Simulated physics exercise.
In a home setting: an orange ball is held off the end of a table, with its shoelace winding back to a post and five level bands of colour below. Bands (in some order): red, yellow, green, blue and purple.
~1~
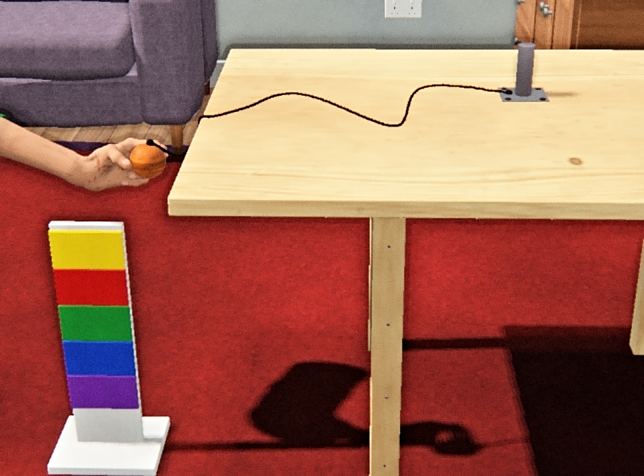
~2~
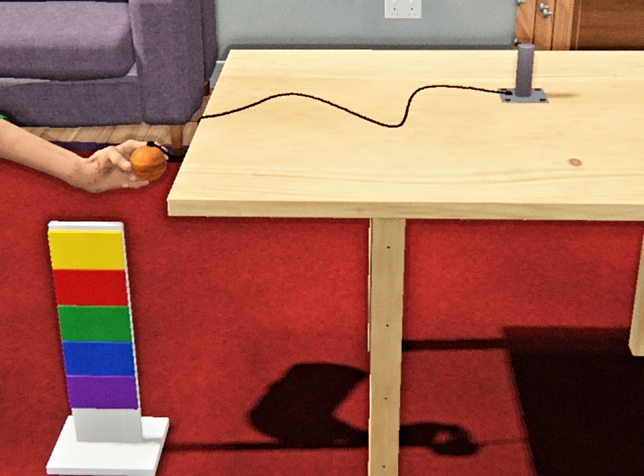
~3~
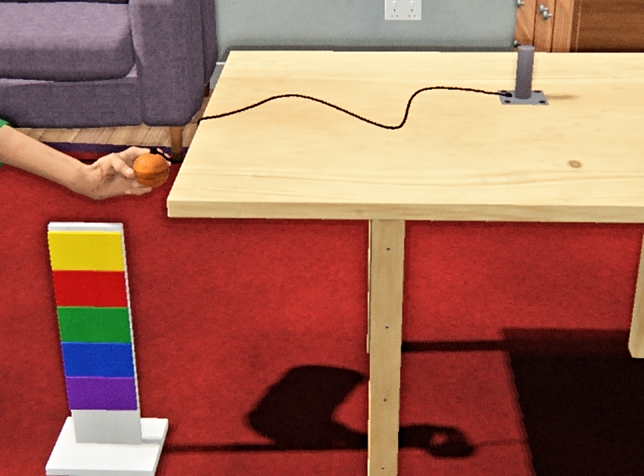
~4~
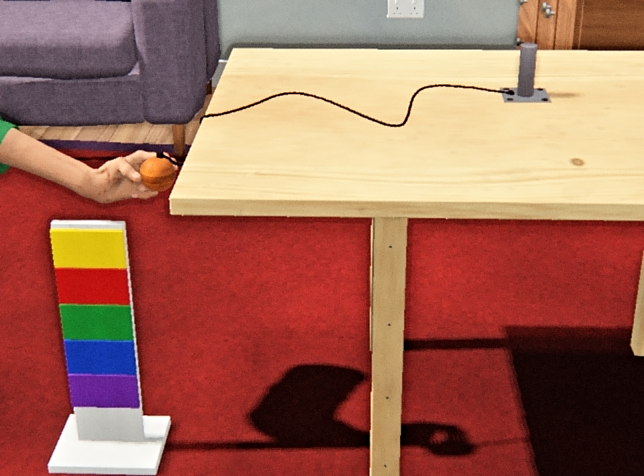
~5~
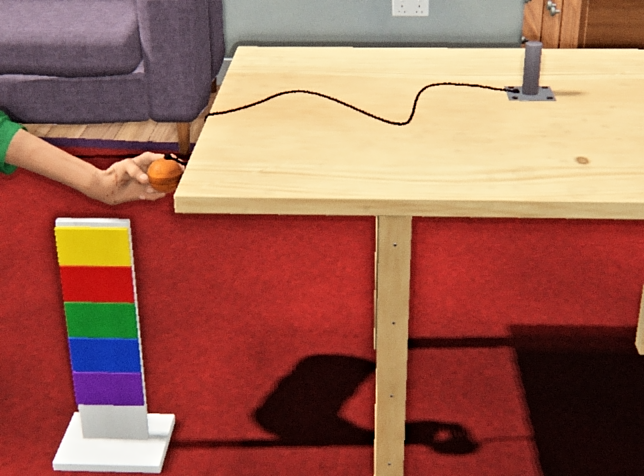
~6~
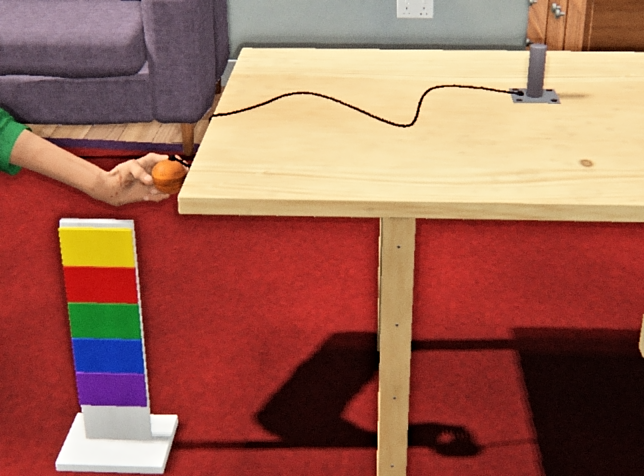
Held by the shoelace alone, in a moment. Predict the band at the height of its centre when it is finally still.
The blue band, level with its centre.
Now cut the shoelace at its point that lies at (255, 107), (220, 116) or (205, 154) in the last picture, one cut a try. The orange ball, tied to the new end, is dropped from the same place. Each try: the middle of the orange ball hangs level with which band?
Results, first to last: Yellow; red; green.
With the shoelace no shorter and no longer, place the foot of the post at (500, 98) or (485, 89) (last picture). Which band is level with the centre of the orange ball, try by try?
Try by try: Purple; purple.
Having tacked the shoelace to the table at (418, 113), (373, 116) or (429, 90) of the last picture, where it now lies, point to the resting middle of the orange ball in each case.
(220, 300), (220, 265) and (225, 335).
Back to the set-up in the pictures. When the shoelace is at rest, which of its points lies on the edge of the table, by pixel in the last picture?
That spot is around (343, 104).
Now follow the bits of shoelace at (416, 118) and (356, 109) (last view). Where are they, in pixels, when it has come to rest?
(334, 108) for the first, (234, 114) for the second.
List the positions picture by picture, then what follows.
Orange ball (148, 160); yellow (87, 251); red (91, 288); green (95, 325); blue (99, 360); purple (103, 394), in the first picture.
Orange ball (148, 163); shoelace through (464, 88) (409, 103) (369, 120) (306, 96) (231, 112), in the second picture.
Orange ball (151, 170), in the third picture.
Orange ball (158, 174); shoelace through (466, 88) (411, 103) (371, 119) (308, 95) (234, 111), in the fourth picture.
Orange ball (165, 175), in the fifth picture.
Orange ball (170, 176); shoelace through (476, 88) (420, 103) (380, 119) (317, 95) (243, 111), in the sixth picture.
Soon after, ball near (187, 325); level with green.
After that, ball near (246, 350); level with blue.
And then, ball near (213, 356); level with blue.
In the end, ball near (228, 354); level with blue. The blue one.
